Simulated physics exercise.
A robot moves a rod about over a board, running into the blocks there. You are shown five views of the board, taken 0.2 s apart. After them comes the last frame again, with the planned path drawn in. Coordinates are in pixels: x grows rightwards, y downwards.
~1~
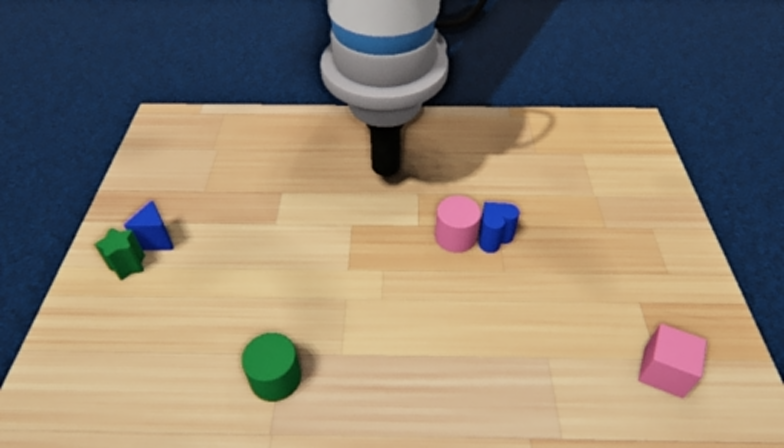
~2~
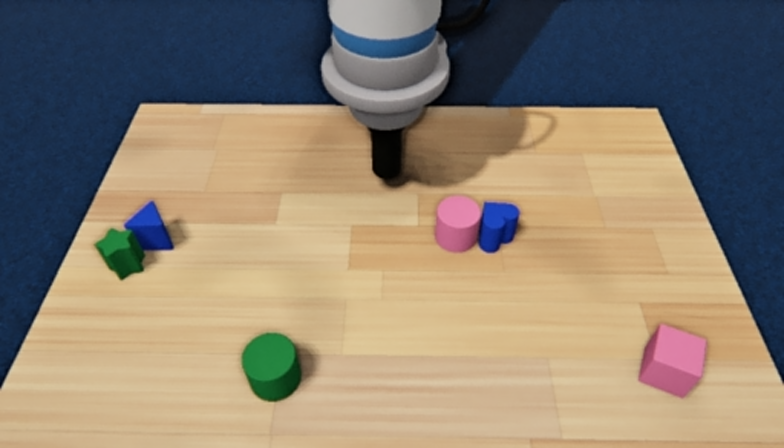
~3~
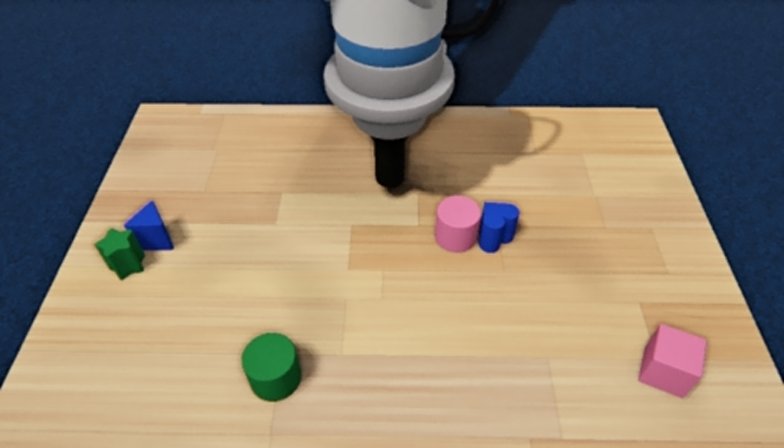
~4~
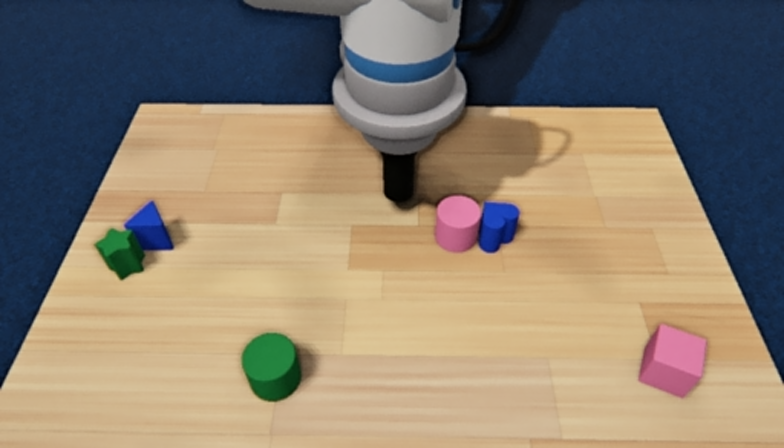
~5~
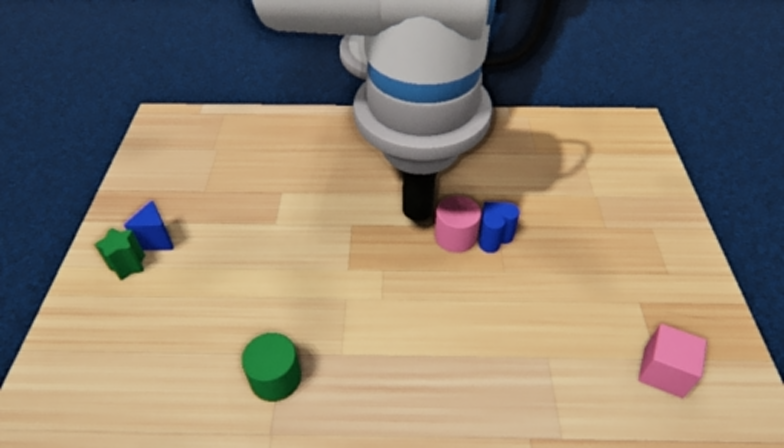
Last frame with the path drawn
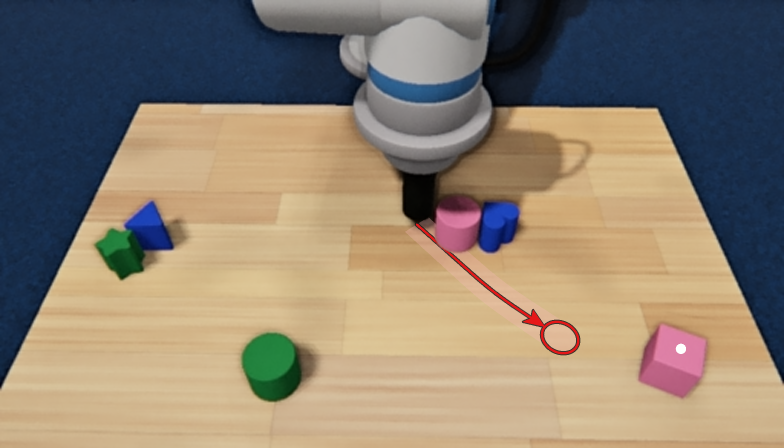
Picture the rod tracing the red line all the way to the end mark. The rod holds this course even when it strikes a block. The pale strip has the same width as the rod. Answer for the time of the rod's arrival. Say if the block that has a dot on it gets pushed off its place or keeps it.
That block stays in place.
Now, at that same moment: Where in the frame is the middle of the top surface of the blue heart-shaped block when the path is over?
My prediction: (531, 213).
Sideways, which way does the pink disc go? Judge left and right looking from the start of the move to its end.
It slides leftward.
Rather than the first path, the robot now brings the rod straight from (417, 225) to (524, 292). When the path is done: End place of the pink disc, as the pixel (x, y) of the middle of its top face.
Its top middle: (551, 242).
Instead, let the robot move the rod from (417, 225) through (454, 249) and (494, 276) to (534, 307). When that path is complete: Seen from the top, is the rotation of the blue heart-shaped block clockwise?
No, that is not how it ends up.
The drawn path runs from (417, 225) via (457, 260) and (503, 299), ending at (560, 337); the dot is on the pink square piece.
The first path, step by step. One third of the way, rod at (460, 247); pink disc at (501, 231); blue heart-shaped block at (527, 213), turned 40° anticlockwise.
Two thirds of the way, rod at (509, 287); pink disc at (524, 243); blue heart-shaped block at (531, 213), turned 50° anticlockwise.
At the end, rod at (566, 324); pink disc at (524, 243); blue heart-shaped block at (531, 213), turned 50° anticlockwise; pink square piece not moved.
